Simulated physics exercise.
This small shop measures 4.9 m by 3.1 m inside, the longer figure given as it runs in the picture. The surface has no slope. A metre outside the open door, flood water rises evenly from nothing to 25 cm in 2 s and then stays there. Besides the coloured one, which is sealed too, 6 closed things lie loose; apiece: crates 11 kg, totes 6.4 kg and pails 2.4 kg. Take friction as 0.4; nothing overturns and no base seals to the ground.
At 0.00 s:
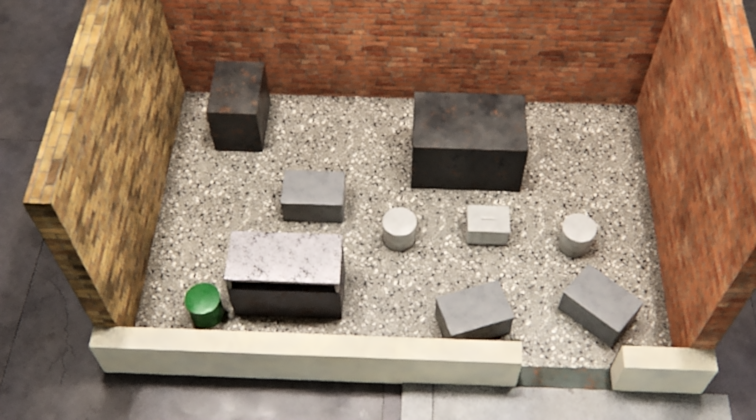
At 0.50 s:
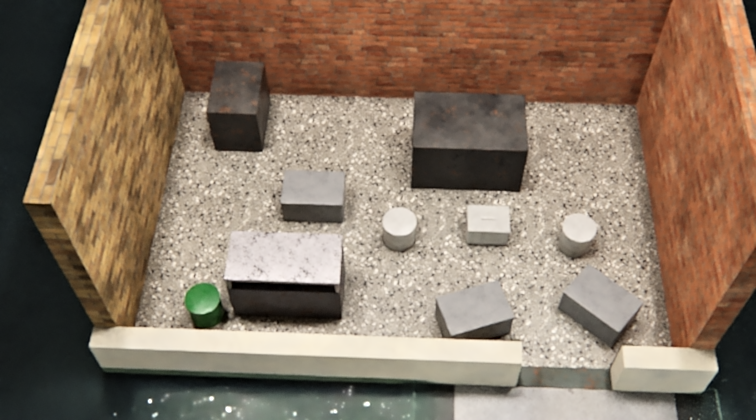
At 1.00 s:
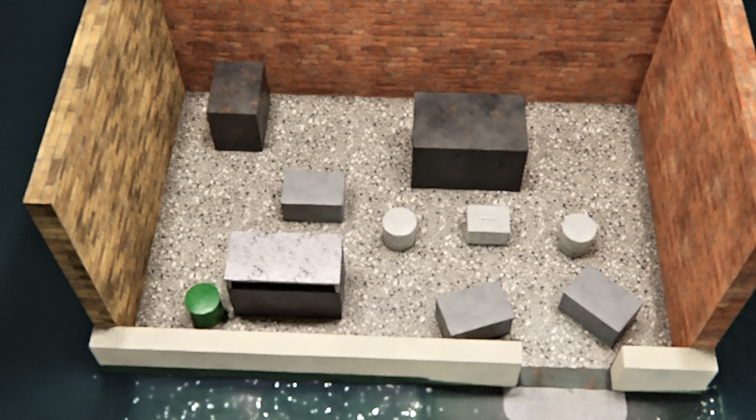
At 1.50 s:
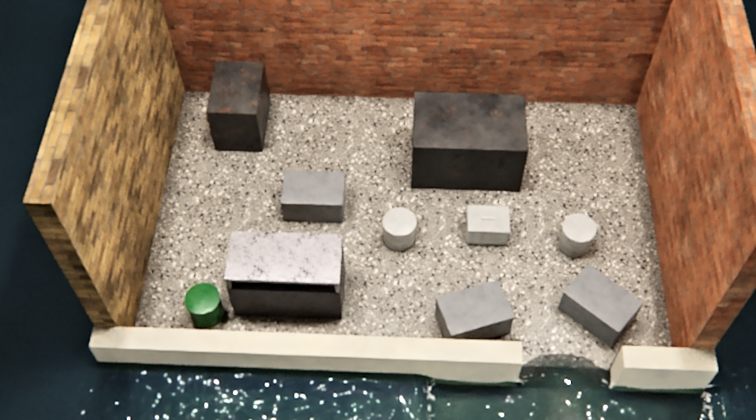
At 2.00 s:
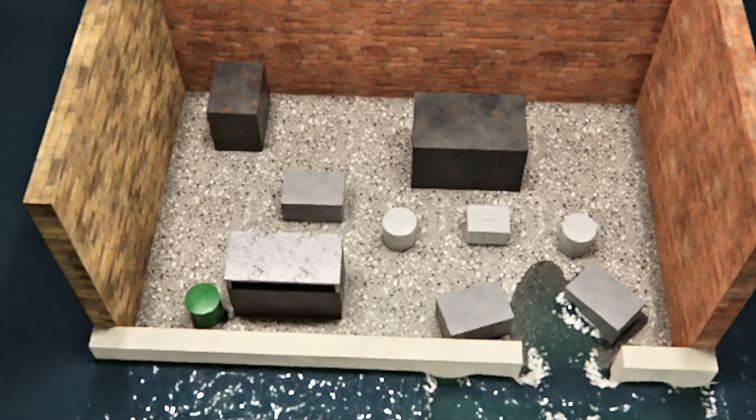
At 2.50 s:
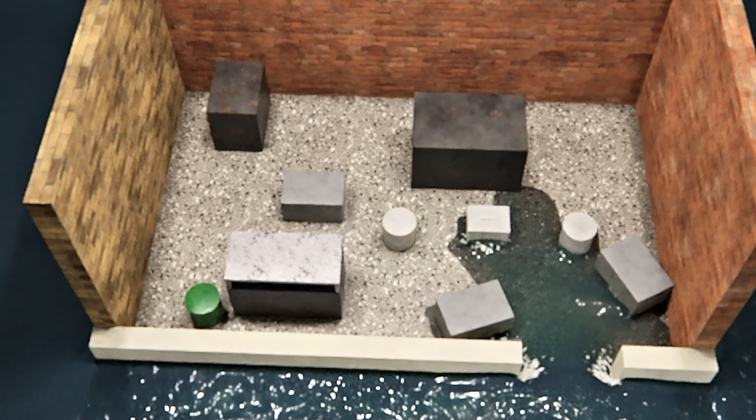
Dark water rising outside a small brick-walled shop, then pouring through the doorway and spreading across the gravelly floor, shifting a grey box.
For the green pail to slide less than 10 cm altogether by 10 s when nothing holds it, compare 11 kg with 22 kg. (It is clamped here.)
For it, the lower weight is enough.
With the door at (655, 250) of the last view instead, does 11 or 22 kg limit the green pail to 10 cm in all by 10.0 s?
Then only the higher weight holds it.
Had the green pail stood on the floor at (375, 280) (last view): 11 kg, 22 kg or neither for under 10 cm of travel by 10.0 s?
The smaller is enough.
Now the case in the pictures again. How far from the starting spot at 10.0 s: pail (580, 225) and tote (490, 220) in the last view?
In turn: 300 cm, 200 cm.
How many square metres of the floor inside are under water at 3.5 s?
Roughly 6.5 m2.
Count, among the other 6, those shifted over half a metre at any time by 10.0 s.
I count 5.
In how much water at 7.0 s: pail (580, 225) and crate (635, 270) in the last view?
Roughly 16 and 9 cm.
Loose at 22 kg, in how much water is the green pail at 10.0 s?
Roughly 8 cm.
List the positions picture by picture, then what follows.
The first frame shows the green pail at (202, 298) rests on the ground; 0.0 m2 under water; 0 of 7 have shifted.
The second frame shows the green pail at (202, 298), on the bottom; 0.0 m2 under water; 0 of 7 have shifted.
The third frame shows the green pail at (202, 298), on the bottom; 0.0 m2 under water; 0 of 7 have shifted.
The fourth frame shows the green pail at (202, 298) rests on the ground; 0.0 m2 under water; 0 of 7 have shifted.
The fifth frame shows the green pail at (202, 298) rests on the ground; water covers 0.6 m2; 0 of 7 have shifted.
The sixth frame shows the green pail at (202, 298), on the bottom; water covers 2.0 m2; 1 of 7 have shifted.
After 3.5 s the green pail would be 0 cm from its start with 11 kg and 0 cm from its start with 22 kg; 0 cm of water round it then.
After 4.5 s the green pail would be 0 cm from its start with 11 kg and 0 cm from its start with 22 kg; 0 cm of water round it then.
After 7.0 s the green pail would be 0 cm from its start with 11 kg and 0 cm from its start with 22 kg; 0 cm of water round it then.
After 10.0 s the green pail would be 0 cm from its start with 11 kg and 0 cm from its start with 22 kg; 8 cm of water round it then.
